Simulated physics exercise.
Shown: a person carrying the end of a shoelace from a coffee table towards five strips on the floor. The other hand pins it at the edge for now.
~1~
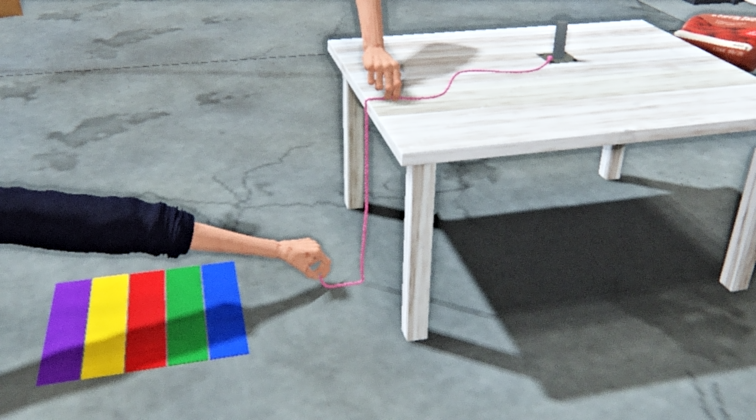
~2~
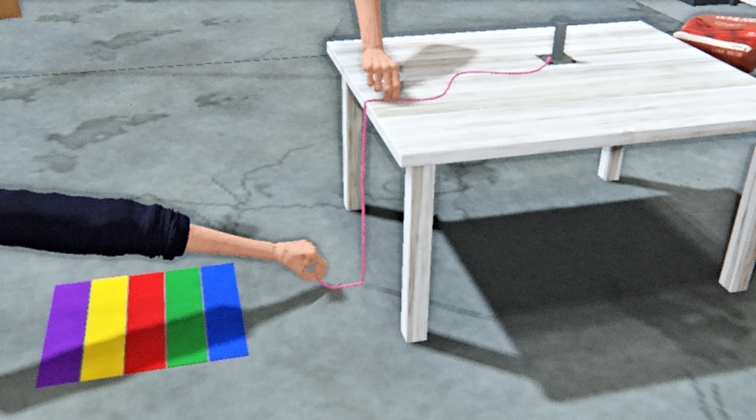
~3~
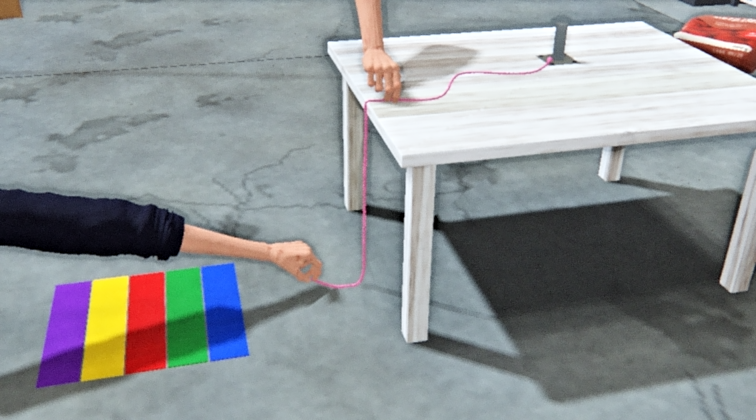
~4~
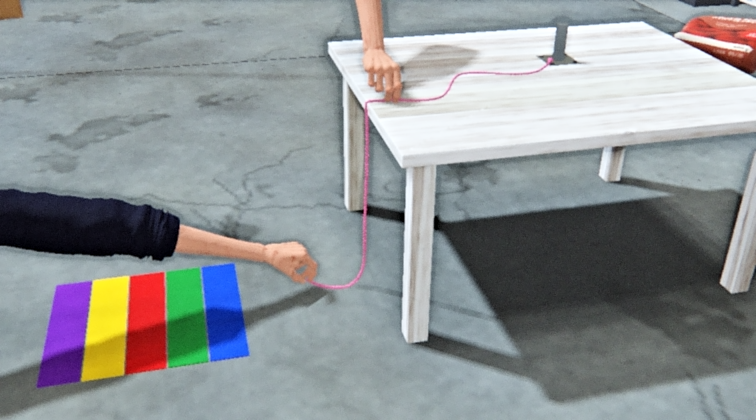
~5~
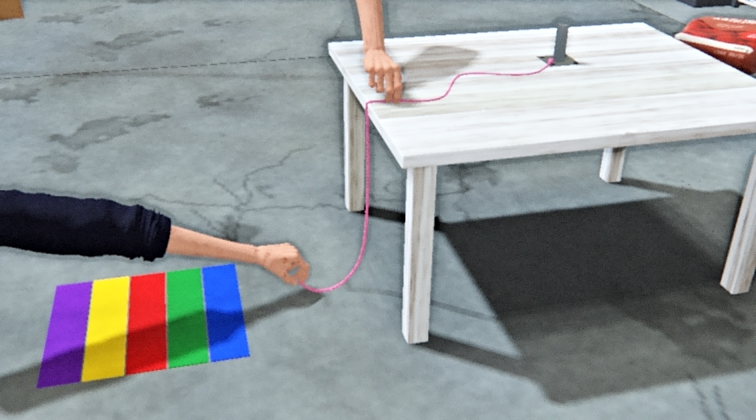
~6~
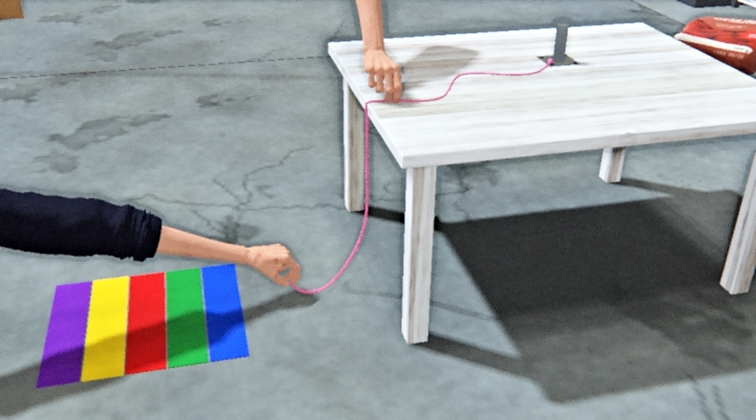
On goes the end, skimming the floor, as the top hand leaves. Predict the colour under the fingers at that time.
The red one.
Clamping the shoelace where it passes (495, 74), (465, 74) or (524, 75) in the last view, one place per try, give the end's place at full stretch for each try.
(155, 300), (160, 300) and (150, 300).
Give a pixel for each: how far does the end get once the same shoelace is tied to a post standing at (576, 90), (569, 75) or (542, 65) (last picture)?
The places come out near (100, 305), (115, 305) and (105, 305).
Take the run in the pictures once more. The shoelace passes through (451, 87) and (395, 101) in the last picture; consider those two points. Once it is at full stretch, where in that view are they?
The first finishes about (420, 85) and the second about (350, 109).
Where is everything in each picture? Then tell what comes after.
End (320, 276); blue (227, 337); green (187, 343); red (146, 349); yellow (104, 355); purple (61, 361), in the first frame.
End (316, 278); shoelace through (538, 70) (466, 73) (435, 98) (365, 119) (363, 194) (363, 267), in the second frame.
End (311, 279), in the third frame.
End (307, 280); shoelace through (540, 70) (467, 73) (436, 99) (367, 119) (366, 195) (363, 267), in the fourth frame.
End (298, 281), in the fifth frame.
End (290, 282); shoelace through (540, 71) (467, 74) (437, 99) (367, 120) (367, 195) (345, 266), in the sixth frame.
Early on, end near (224, 291); over blue.
Midway, end near (171, 298); over green.
At the end of the slack, end near (140, 302); over red. It gets as far as the red strip.
